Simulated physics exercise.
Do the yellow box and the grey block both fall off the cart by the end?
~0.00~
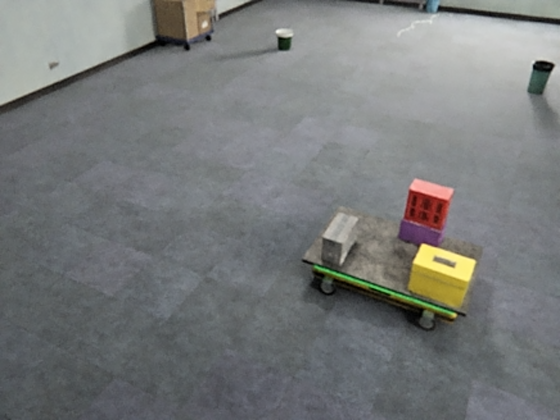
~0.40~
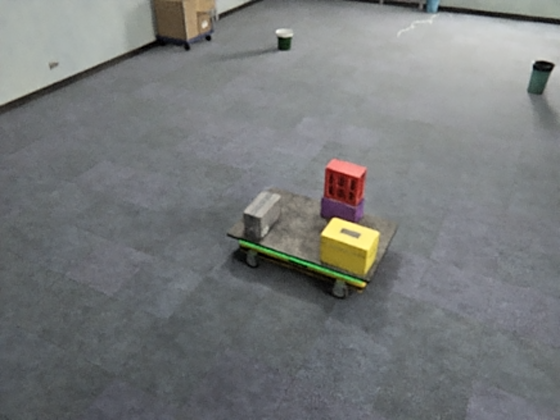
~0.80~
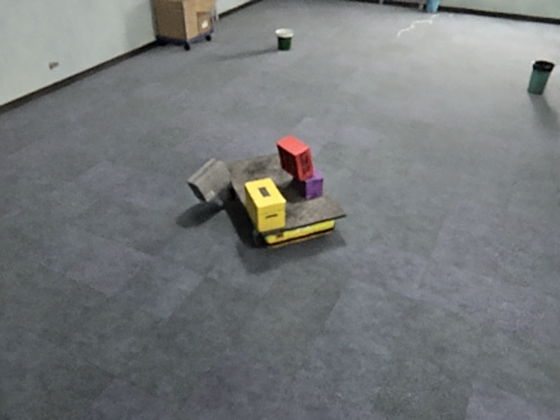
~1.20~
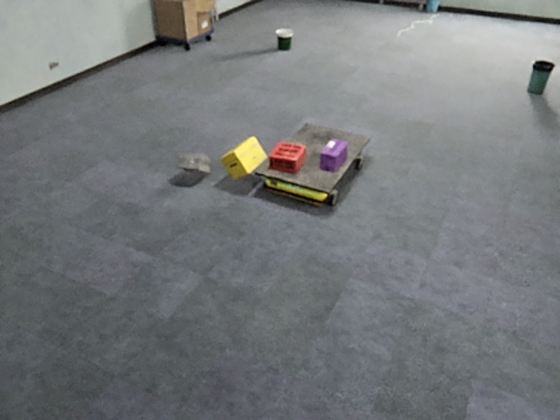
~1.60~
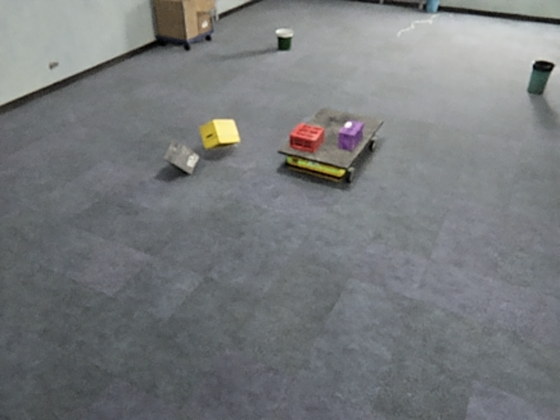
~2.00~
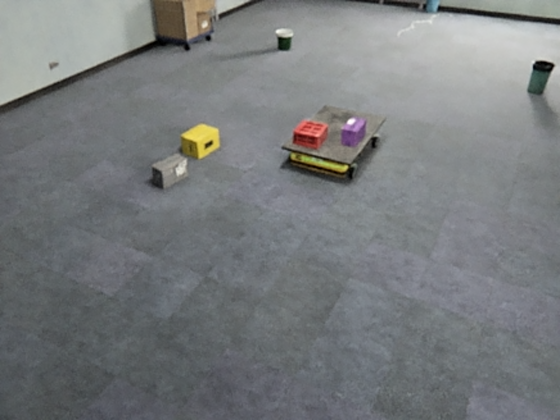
Yes, both go over the edge as the cart turns, the grey block first and then the yellow box. They end up on the carpet to the left of the cart.
